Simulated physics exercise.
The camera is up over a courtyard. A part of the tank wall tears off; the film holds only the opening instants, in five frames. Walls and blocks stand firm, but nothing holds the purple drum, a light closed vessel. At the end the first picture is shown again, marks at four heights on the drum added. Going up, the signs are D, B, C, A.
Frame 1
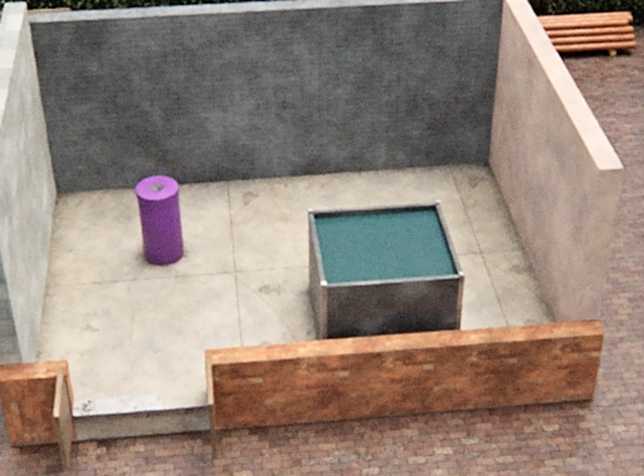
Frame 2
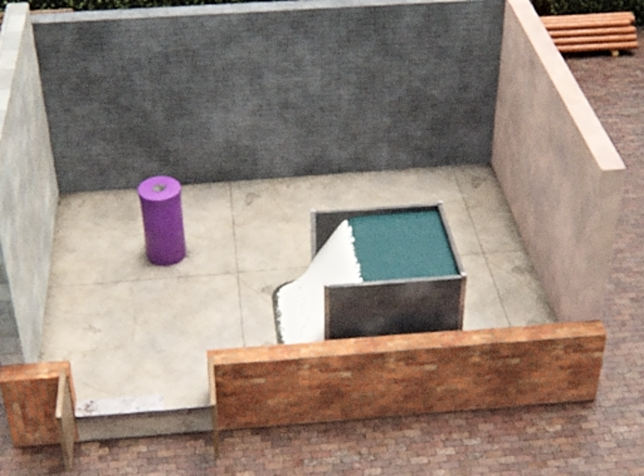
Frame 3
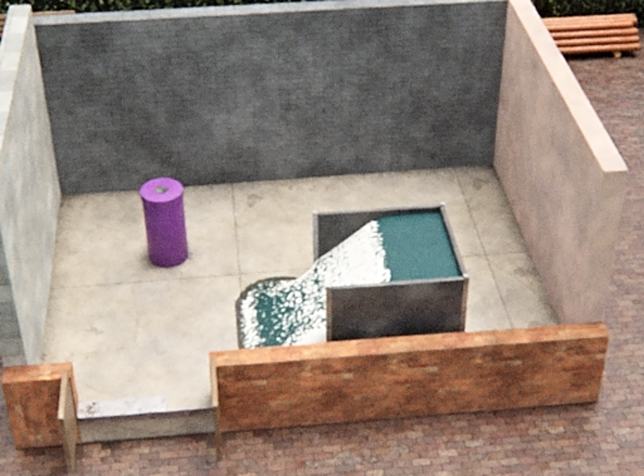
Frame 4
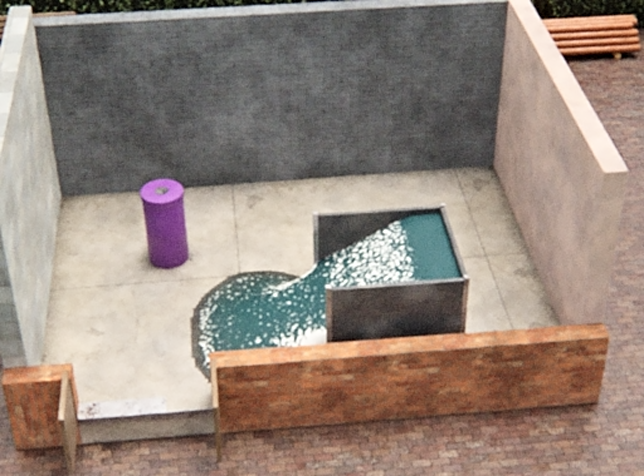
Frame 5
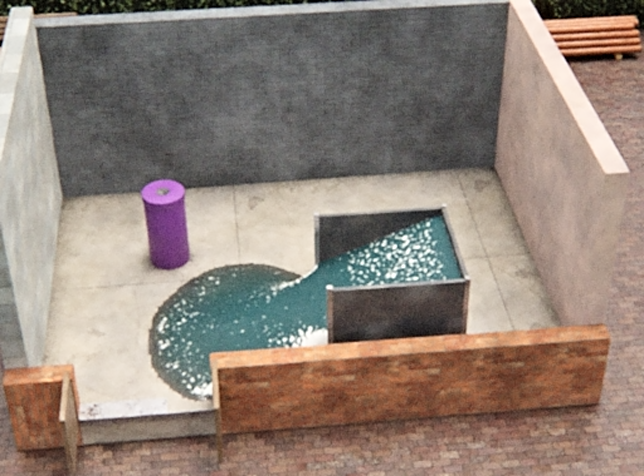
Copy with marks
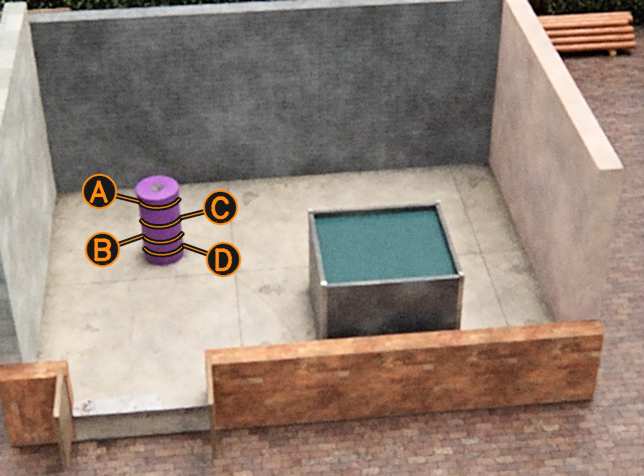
In a walled courtyard with a purple drum standing on the left, one side of a full square tank opens and foaming blue-green water pours out leftward, spreading in a widening rounded pool across the pale floor.
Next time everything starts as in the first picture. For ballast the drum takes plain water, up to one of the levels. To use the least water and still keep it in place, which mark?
Use mark B.
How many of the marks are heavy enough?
Three of them.
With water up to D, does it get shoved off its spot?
Yes.
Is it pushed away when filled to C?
No, not at all.
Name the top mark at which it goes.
Mark D.
In orange, A at (159, 208); B at (162, 242); C at (161, 226); D at (163, 254); from the bottom up D, B, C, A.
Choosing A, it does not move.
Choosing B, it does not move.
Choosing C, it does not move.
Choosing D, it is pushed about twice its own width away.
